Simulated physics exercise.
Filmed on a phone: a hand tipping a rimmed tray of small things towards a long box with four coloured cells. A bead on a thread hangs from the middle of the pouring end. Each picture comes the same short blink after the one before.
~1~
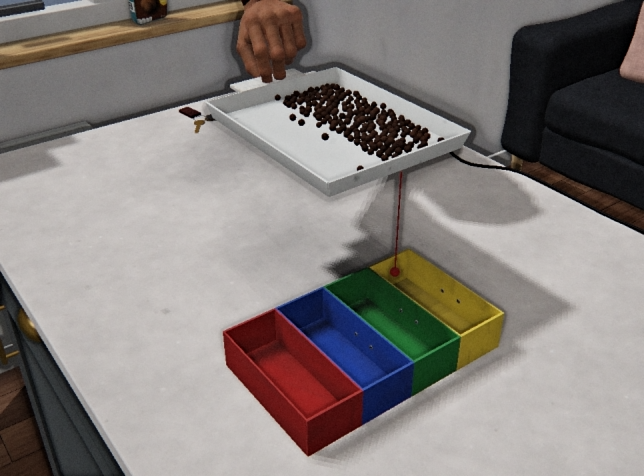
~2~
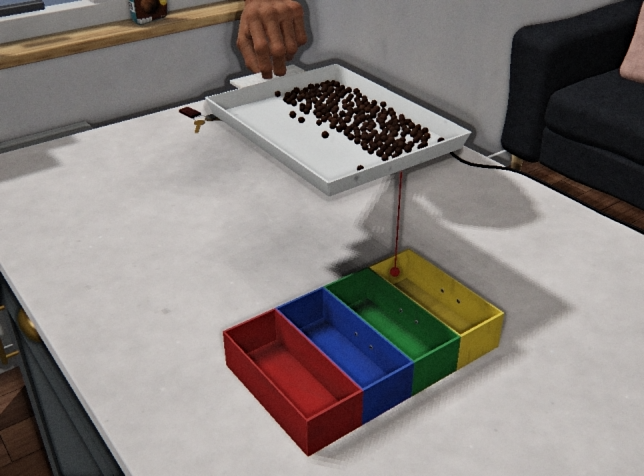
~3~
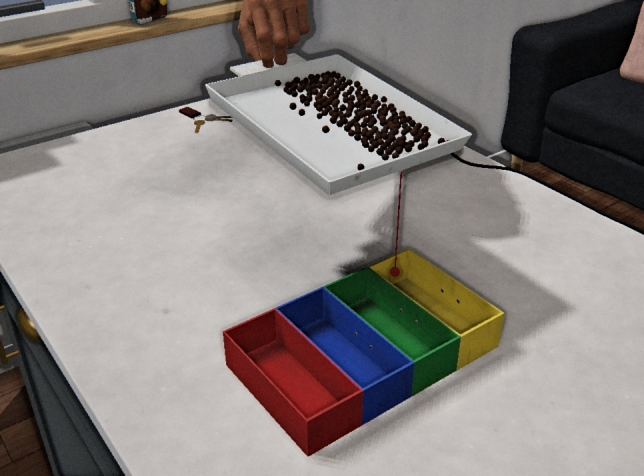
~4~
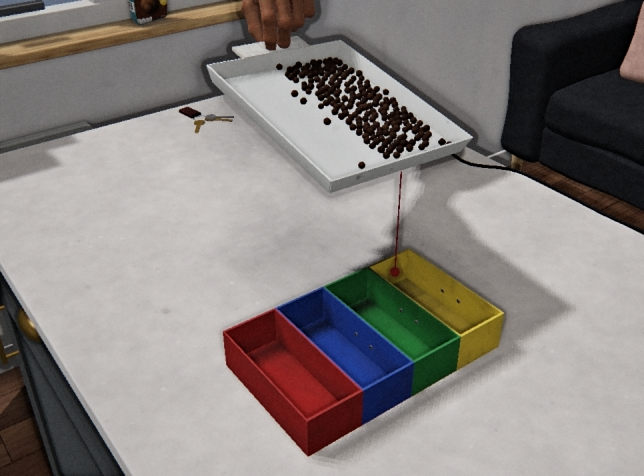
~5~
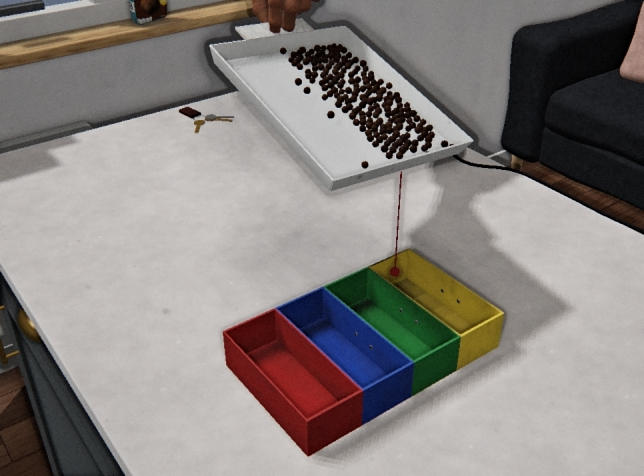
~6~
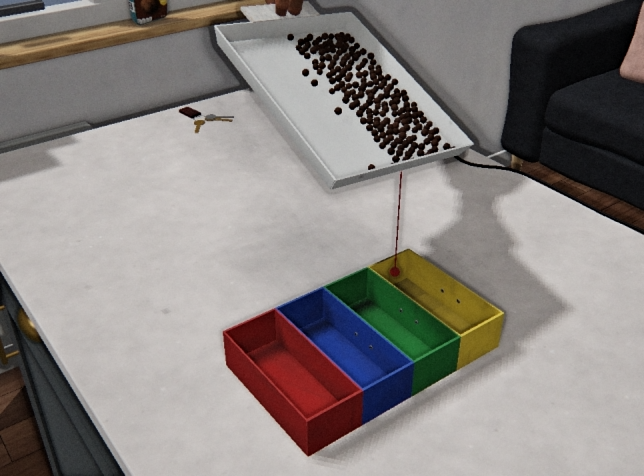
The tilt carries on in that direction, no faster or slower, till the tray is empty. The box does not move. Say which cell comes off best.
It favours the yellow compartment.
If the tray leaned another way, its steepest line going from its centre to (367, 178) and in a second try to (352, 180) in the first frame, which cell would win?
The first try: The blue cell. The second: The blue cell.
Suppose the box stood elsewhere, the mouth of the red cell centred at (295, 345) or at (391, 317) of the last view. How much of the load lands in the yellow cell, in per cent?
In turn 40 and 10 in a hundred.
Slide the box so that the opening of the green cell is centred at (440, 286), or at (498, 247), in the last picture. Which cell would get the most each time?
The first try: Yellow. The second: The blue one.
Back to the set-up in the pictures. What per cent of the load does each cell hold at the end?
About: Red cell 0, blue cell 0, green cell 0, yellow cell 30 per cent.
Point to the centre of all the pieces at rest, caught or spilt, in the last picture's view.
Near (476, 314).
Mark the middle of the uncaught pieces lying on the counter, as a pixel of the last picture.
At about (500, 301).
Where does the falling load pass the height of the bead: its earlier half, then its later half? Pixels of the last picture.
Around (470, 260) and then (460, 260).
Shortly afterwards, tray tipped steeply; the bulk on the tray; near a quarter falling or outside the box.
Next, tray tipped past a quarter turn; a little on the tray; near a quarter in the yellow cell; only a few in the green cell; near two thirds falling or outside the box.
Some moments later, tray tipped past a quarter turn; near a third in the yellow cell; only a few in the green cell; near two thirds falling or outside the box.
In the end, tray tipped past a quarter turn; near a third in the yellow cell; only a few in the green cell; none at all in the red cell; none at all in the blue cell; near two thirds outside the box.
